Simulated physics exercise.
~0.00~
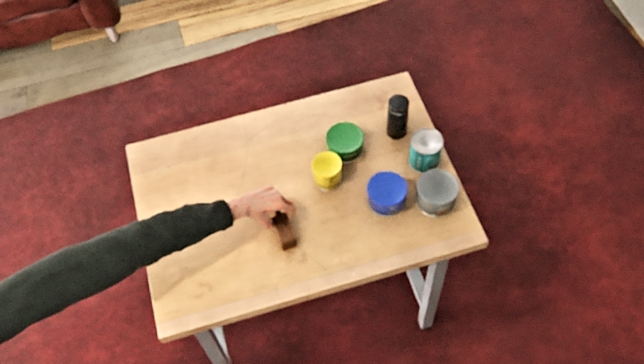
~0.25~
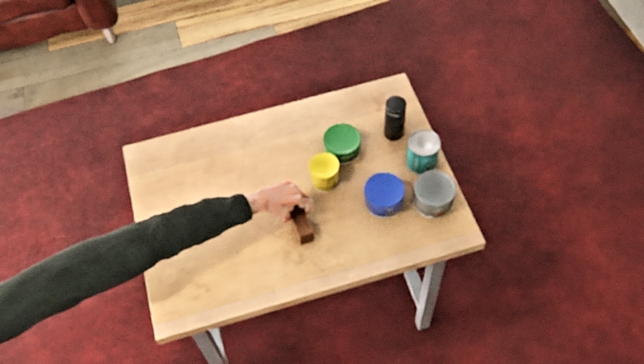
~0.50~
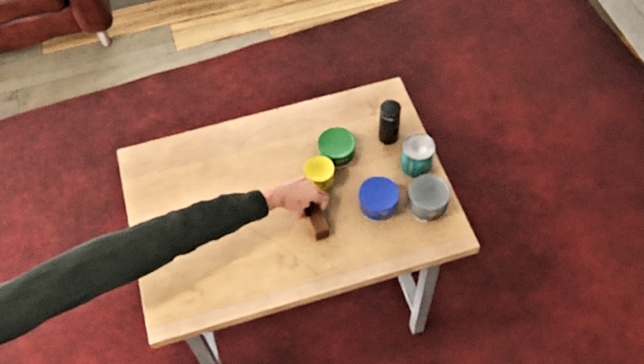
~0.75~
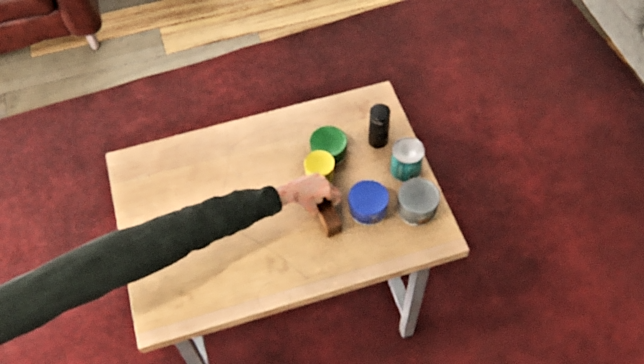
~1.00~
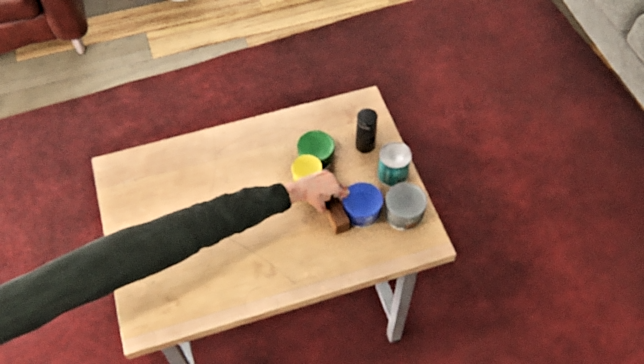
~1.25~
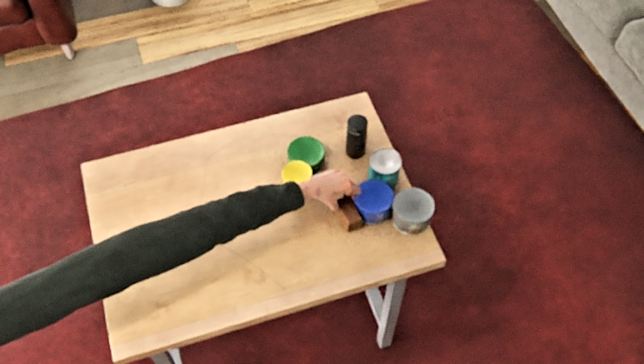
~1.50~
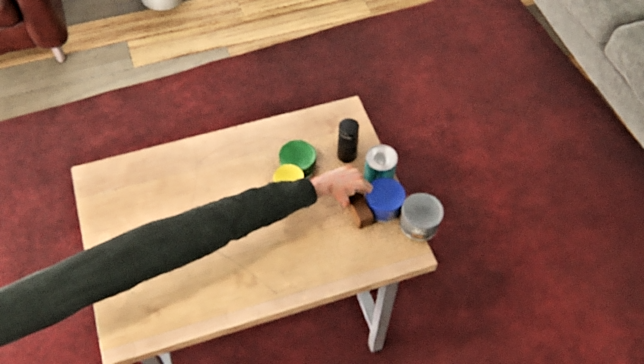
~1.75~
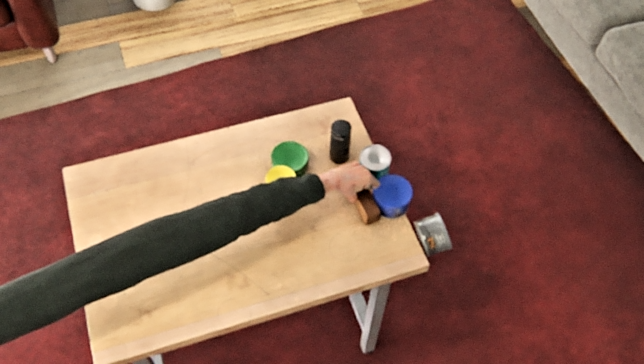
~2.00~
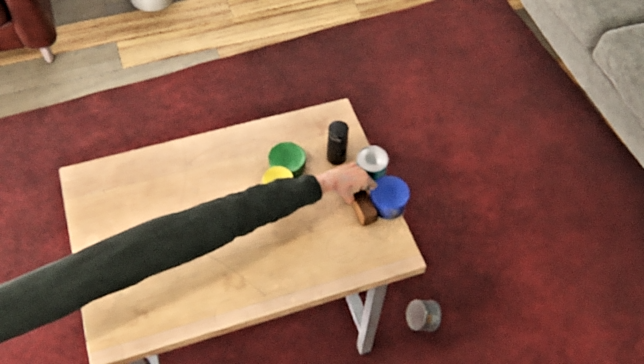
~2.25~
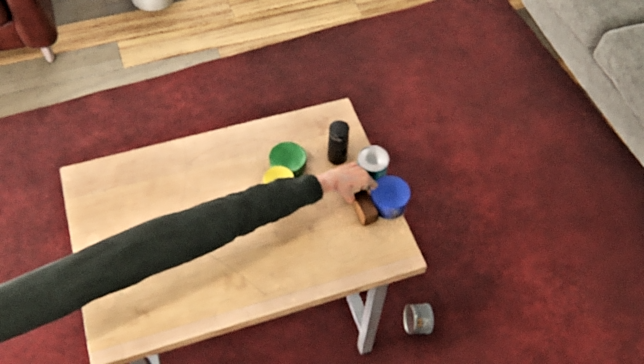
A hand slides a small brown block across a wooden table into a blue tub, pushing a grey tub off onto the red carpet.
